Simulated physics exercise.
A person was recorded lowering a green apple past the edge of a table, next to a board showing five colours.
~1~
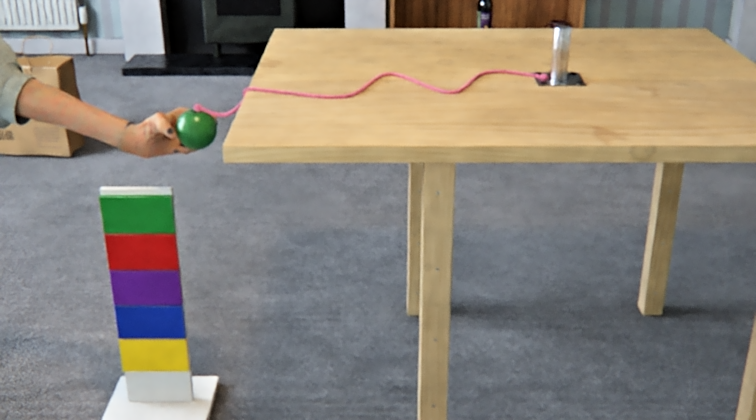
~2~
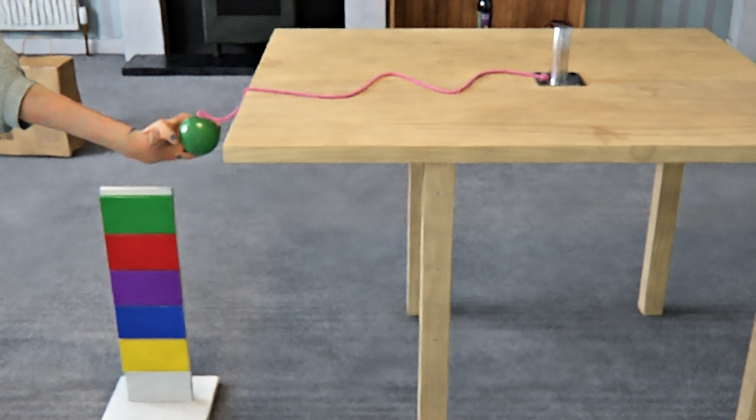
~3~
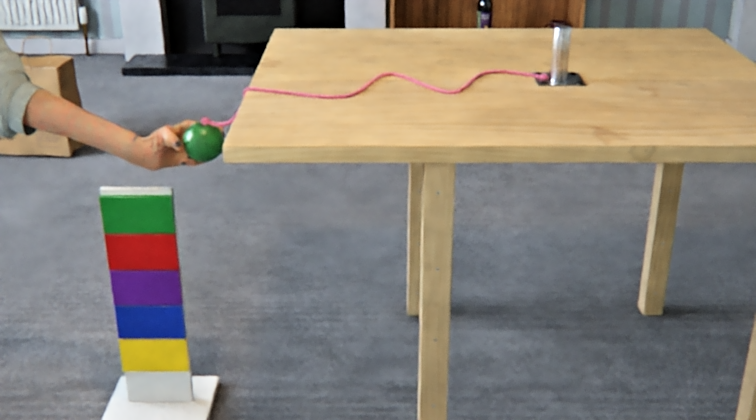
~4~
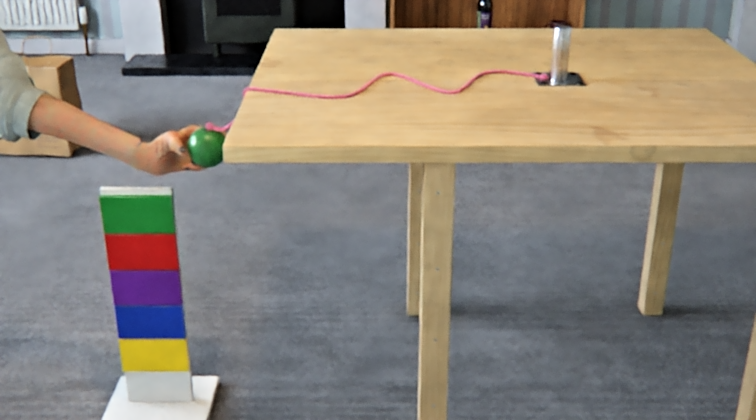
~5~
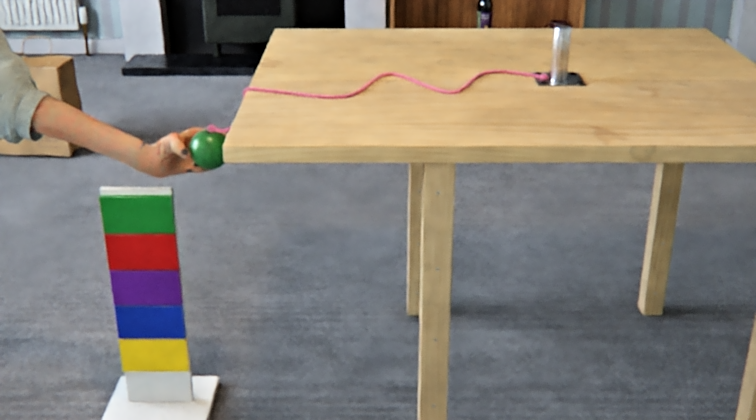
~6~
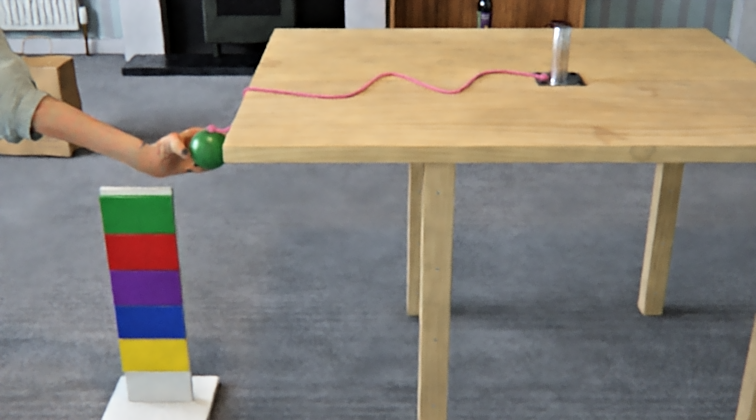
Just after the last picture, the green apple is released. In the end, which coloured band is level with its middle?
The purple band.
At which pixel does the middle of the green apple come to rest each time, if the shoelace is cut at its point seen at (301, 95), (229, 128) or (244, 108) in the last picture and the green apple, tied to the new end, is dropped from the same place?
Taking the tries in order gives (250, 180), (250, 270) and (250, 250).
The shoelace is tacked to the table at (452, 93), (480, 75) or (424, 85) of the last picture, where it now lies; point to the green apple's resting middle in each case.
It comes to rest around (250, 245), (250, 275) and (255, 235) respectively.
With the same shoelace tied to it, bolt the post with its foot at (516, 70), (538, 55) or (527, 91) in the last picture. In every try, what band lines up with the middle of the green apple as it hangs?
The first case gives blue, the second purple and the third blue.
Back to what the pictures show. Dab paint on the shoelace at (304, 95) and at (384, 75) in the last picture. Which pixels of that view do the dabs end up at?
They end up at (248, 159) and (304, 86).
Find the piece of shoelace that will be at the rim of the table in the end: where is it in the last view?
Roughly (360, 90).
A little later, apple near (282, 262); level with red.
Next, apple near (235, 287); level with purple.
When it is over, apple near (252, 287); level with purple. Its middle rests at the purple band.
